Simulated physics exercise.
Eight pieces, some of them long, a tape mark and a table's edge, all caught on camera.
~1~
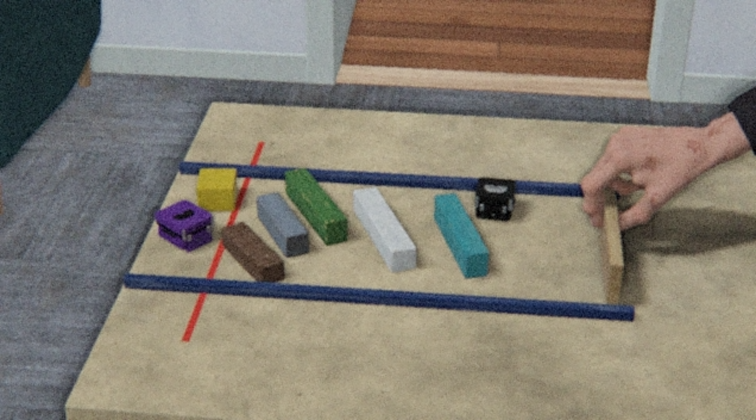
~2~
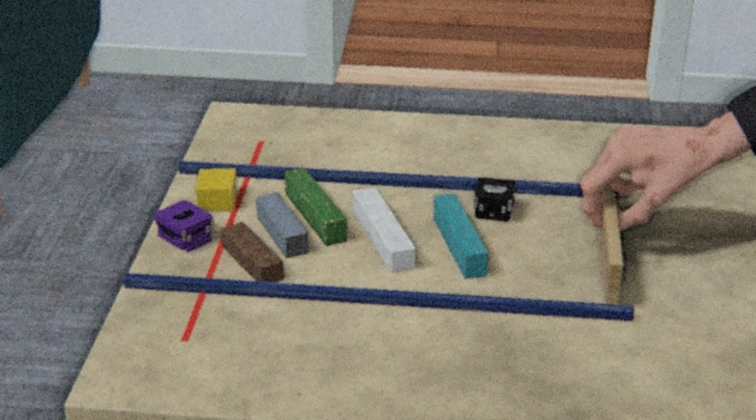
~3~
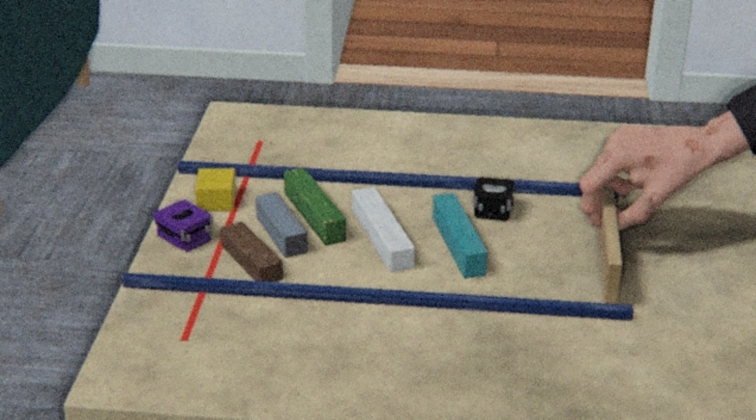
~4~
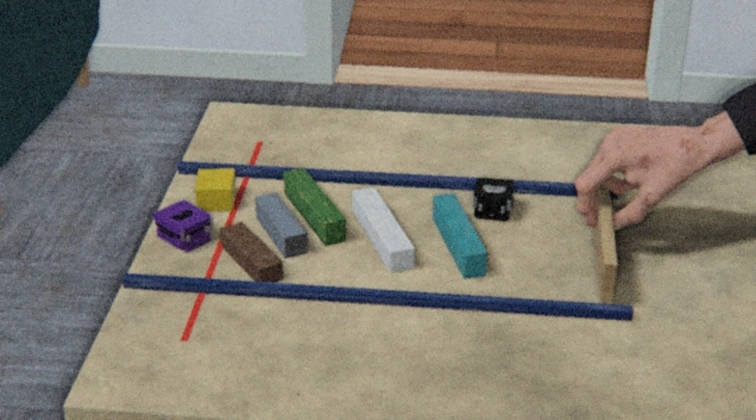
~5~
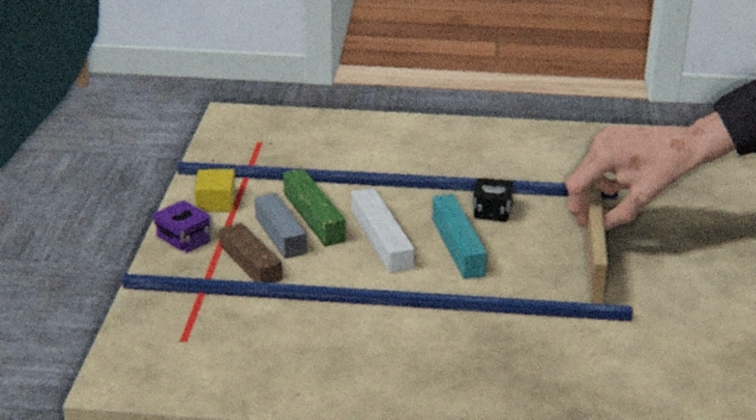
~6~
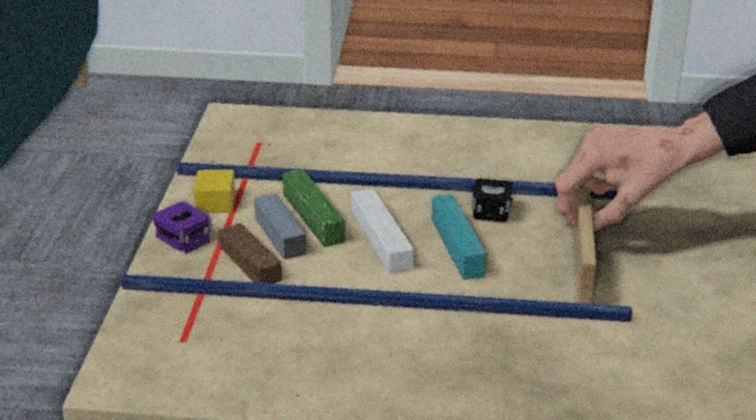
At the start, a hand holds a wooden board upright at the right of a table, between two blue rails, with eight separate coloured pieces lying to its left, some near a red line. The hand then slides the board slightly left, touching none of the pieces, which stay in place.
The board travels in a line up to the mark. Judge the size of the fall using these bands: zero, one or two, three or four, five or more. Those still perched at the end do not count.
Three or four come down.
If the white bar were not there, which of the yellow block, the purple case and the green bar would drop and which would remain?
Result - yellow block: Gone; purple case: Gone; green bar: Up.
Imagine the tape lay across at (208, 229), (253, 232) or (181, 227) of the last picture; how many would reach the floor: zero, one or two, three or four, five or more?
Counts as listed: 3 or 4 / just one or two / 5 or more.
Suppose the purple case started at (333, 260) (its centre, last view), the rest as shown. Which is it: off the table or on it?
If so, it stays where it is.
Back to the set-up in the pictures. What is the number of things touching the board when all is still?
Number: 3.
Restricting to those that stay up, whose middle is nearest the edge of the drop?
The one out in front is the green bar.
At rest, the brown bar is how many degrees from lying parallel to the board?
Somewhere near 80 degrees, I'd say.
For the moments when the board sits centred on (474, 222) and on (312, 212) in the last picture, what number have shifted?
First 2, then 8.
Soon after, none off yet; purple case at rest near (182, 228); yellow block at rest near (215, 191); brown bar at rest near (250, 254).
After that, none off yet; purple case displaced about its own width near (145, 228); yellow block displaced about its own width near (165, 193); brown bar displaced a little near (203, 266).
In the end, the number that fall off is three or four; gone, grey stick, yellow block and purple case.
